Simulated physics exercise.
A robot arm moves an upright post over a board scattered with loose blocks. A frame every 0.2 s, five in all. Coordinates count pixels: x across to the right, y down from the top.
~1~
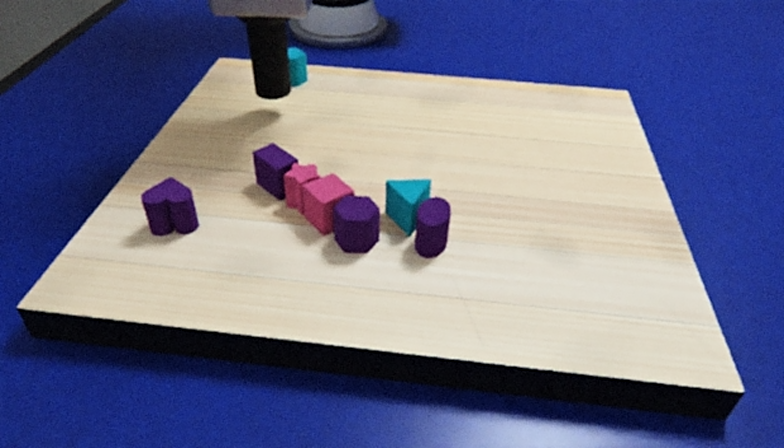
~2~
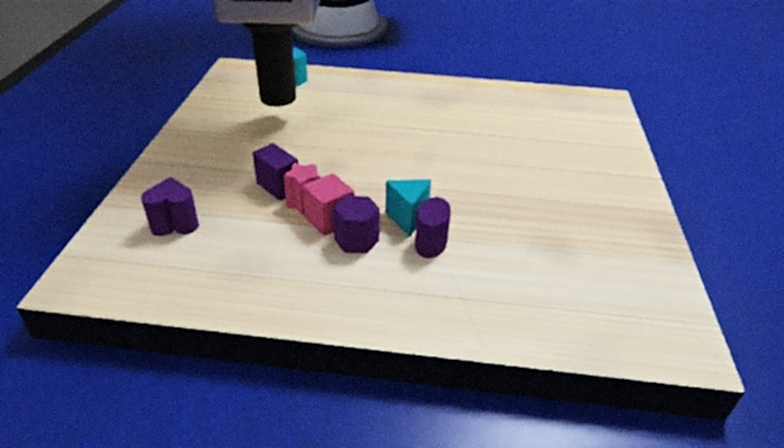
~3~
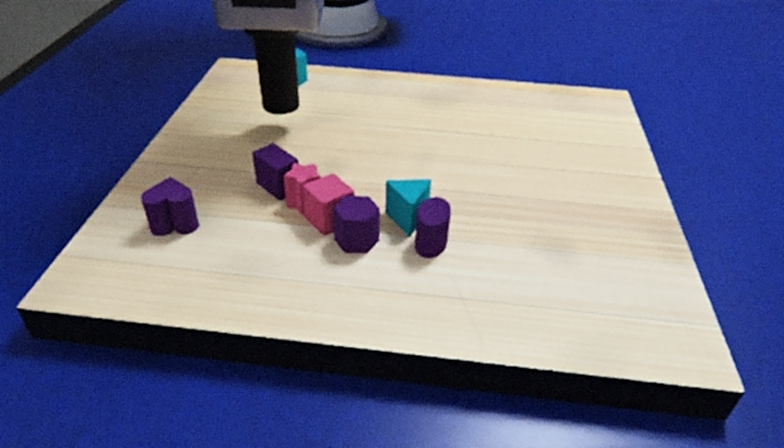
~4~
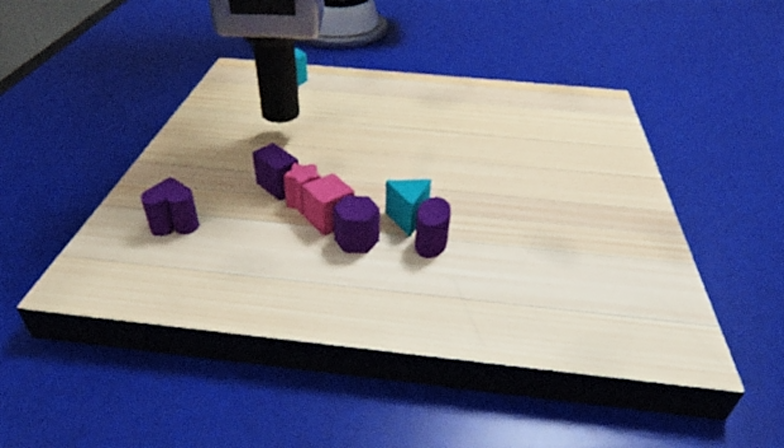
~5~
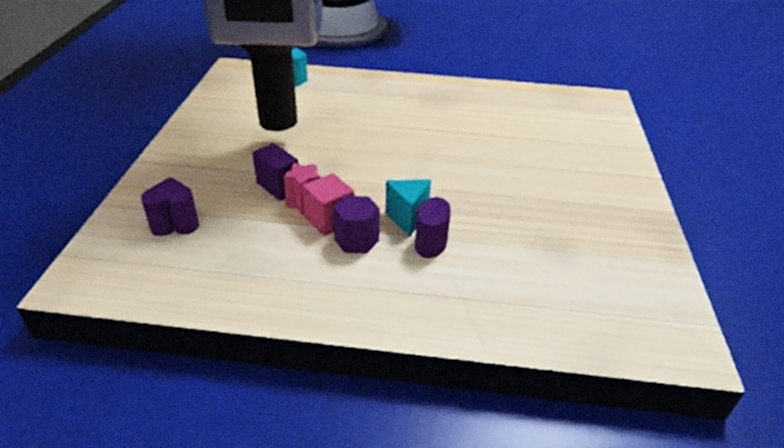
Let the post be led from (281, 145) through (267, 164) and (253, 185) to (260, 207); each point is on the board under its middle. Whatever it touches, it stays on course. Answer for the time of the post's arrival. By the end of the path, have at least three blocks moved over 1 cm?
In short: Yes.
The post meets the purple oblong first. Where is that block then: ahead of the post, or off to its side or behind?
Looking at the end of the path, the purple oblong is still being driven ahead.
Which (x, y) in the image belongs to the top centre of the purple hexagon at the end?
It will end up at (396, 223).
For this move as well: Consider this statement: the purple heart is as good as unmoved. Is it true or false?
That is true.
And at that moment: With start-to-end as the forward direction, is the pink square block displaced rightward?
No - that is not the case.
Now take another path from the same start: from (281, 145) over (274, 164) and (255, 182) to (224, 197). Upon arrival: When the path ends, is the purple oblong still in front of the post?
I expect not.
What follows on the original path. One third of the way, post at (263, 142); nothing pushed yet.
Two thirds of the way, post at (250, 162); purple oblong at (273, 175), turned 25° anticlockwise; pink star at (311, 184), turned 15° anticlockwise; pink square block at (342, 195), turned 15° anticlockwise; purple hexagon at (370, 214).
At the end, post at (257, 183); purple heart unmoved; purple oblong at (290, 193), turned 55° anticlockwise; pink star at (330, 193), turned 25° anticlockwise; pink square block at (365, 204), turned 15° anticlockwise; purple hexagon at (396, 223).
